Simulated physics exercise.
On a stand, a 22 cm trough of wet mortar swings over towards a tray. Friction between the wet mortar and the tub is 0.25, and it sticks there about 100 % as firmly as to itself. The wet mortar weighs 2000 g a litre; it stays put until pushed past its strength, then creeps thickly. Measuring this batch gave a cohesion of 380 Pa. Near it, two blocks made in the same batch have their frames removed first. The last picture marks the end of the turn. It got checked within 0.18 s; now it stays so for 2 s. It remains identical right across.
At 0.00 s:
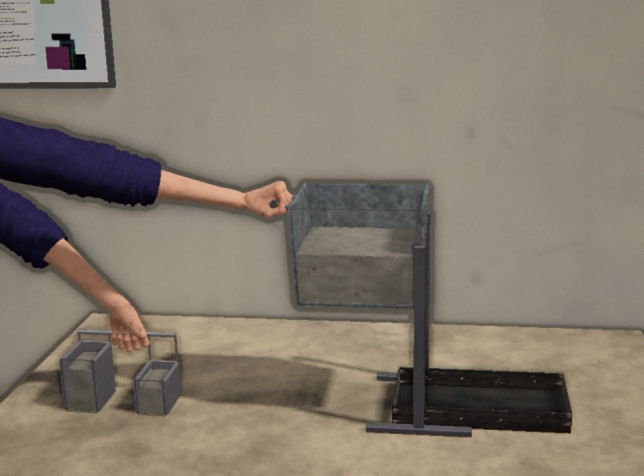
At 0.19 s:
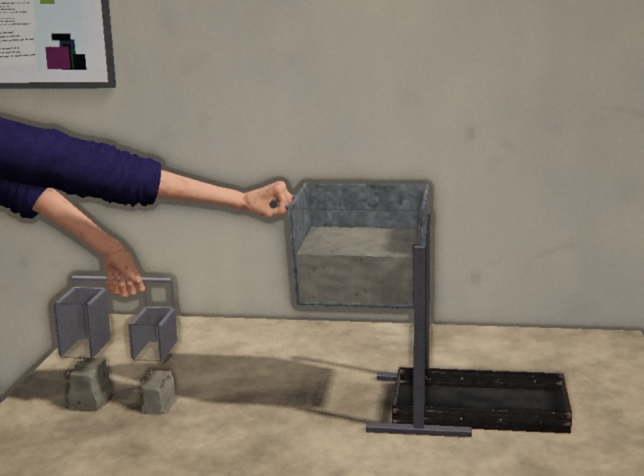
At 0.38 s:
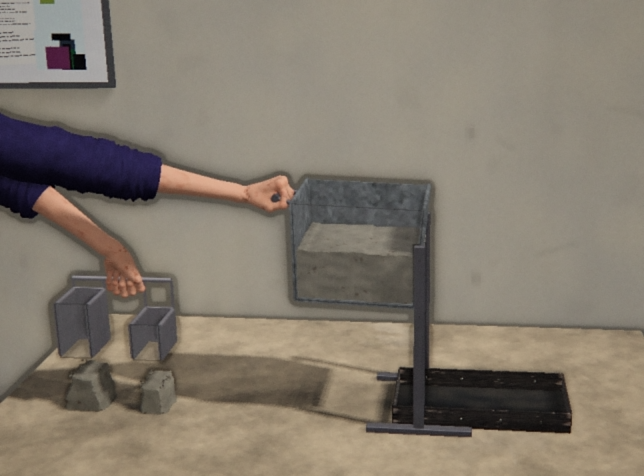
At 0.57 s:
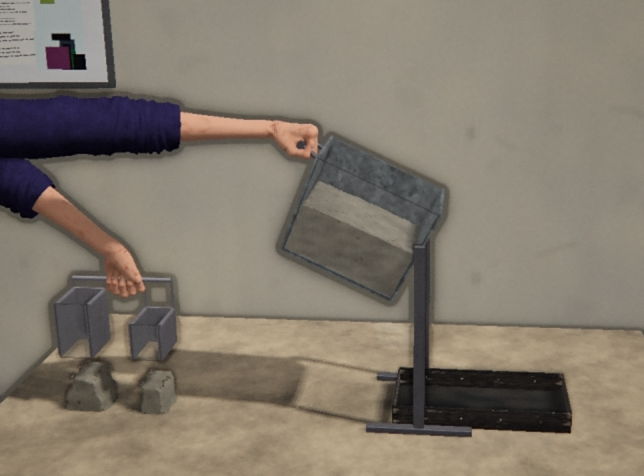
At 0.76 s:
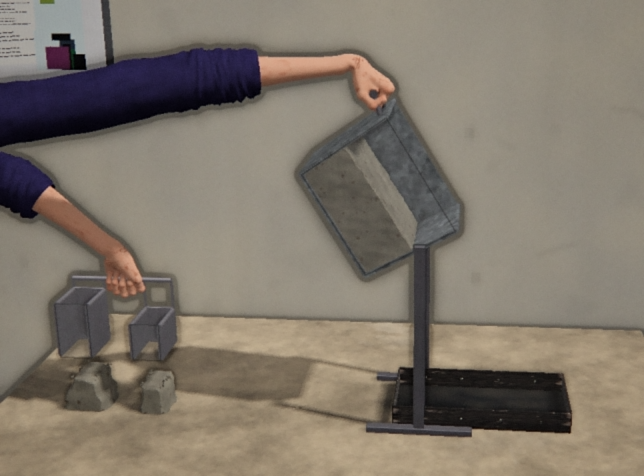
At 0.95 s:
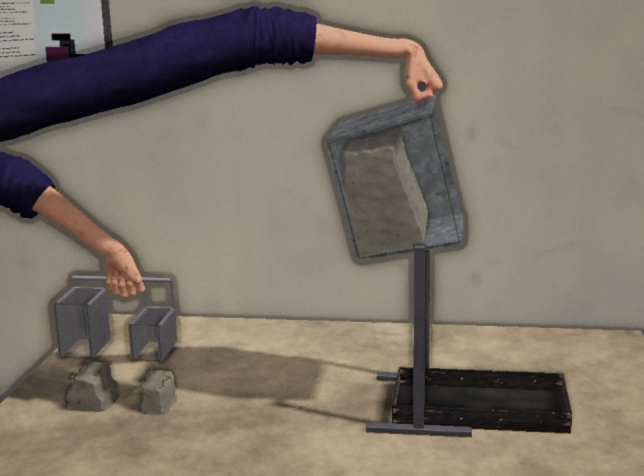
In the video, a hand lifts joined casings off two small grey blocks, and the left one slumps slightly. The other hand then swings a trough of grey mortar up and steeply rightward on its stand.
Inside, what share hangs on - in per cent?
I would say around 87 per cent.
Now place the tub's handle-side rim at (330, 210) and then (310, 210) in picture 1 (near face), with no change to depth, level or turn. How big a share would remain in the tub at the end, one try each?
First try 100 per cent, second try 100 per cent.
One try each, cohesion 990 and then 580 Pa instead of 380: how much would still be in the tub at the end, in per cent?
Going in order, it's 100 % and then 100 %.
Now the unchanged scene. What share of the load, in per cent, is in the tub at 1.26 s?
Around 95 percent stays in the tub.
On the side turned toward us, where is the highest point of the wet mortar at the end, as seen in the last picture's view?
Peak location: Approx. (394, 190).
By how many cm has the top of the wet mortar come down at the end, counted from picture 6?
The top ends up some 9 cm below its level in the last picture.
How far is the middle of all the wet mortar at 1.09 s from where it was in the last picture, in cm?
4 cm.
By 1.09 s, the tub is at 76 degrees and holds 100 %.
By 1.26 s, the tub is at 76 degrees and holds 94 %.
By 1.43 s, the tub is at 76 degrees and holds 90 %.
By 1.60 s, the tub is at 76 degrees and holds 89 %.
By 2.95 s, at the end, the tub is at 76 degrees and holds 87 %.
